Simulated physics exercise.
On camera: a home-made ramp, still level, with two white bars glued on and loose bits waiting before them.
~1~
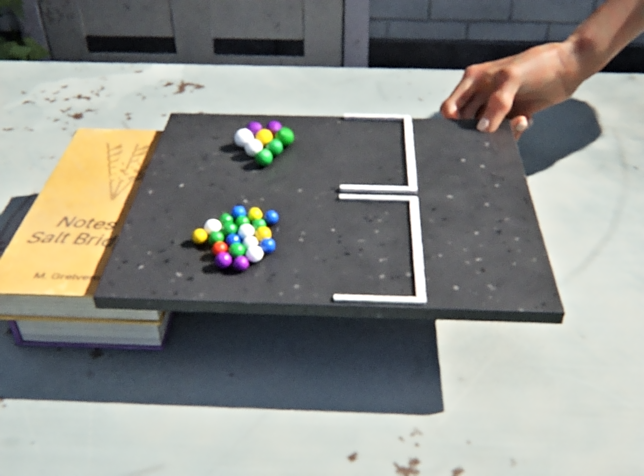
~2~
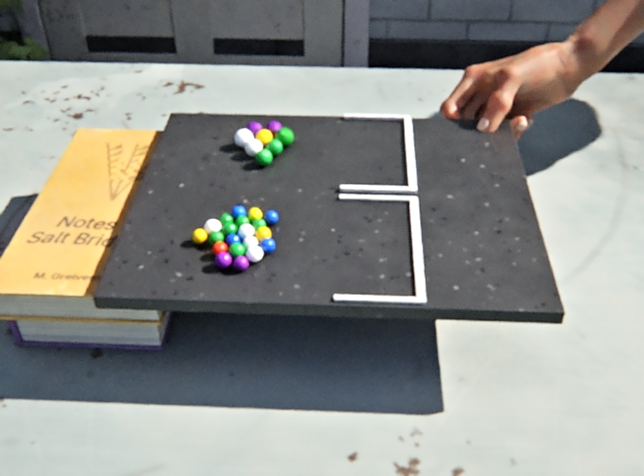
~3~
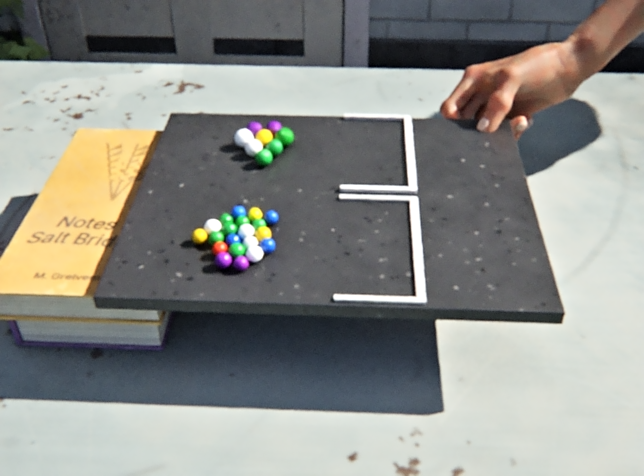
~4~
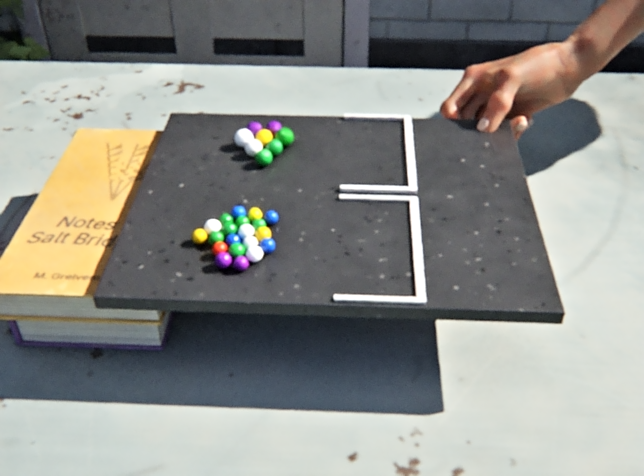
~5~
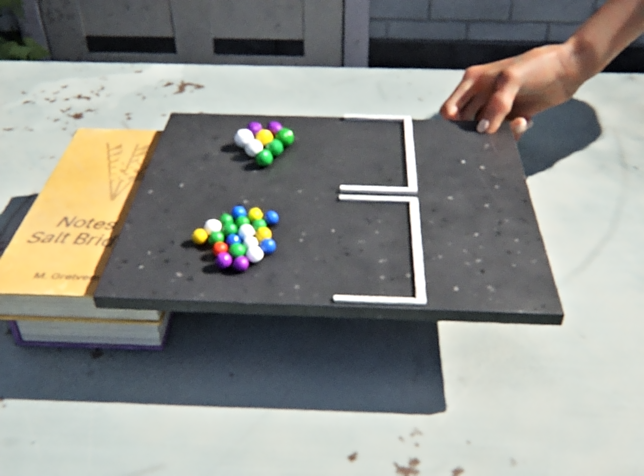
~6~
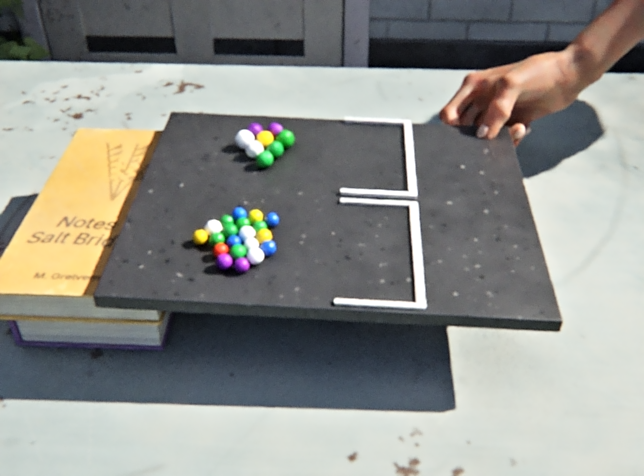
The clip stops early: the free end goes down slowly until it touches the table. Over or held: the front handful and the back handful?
The front handful jumps the barrier and the back handful jumps the barrier.
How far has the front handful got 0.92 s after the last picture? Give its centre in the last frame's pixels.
Close to (463, 292).
Then, 0.25 s after the last picture, board sloping at 6°; front handful where it was; back handful on its way down.
Then, 0.57 s after the last picture, board sloping at 12°; front handful on its way down; back handful on its way down.
Then, 0.92 s after the last picture, board resting at 14°; front handful about two thirds past its bar; back handful most past its bar.
By the end, board resting at 14°; front handful about two thirds past its bar; back handful most past its bar.
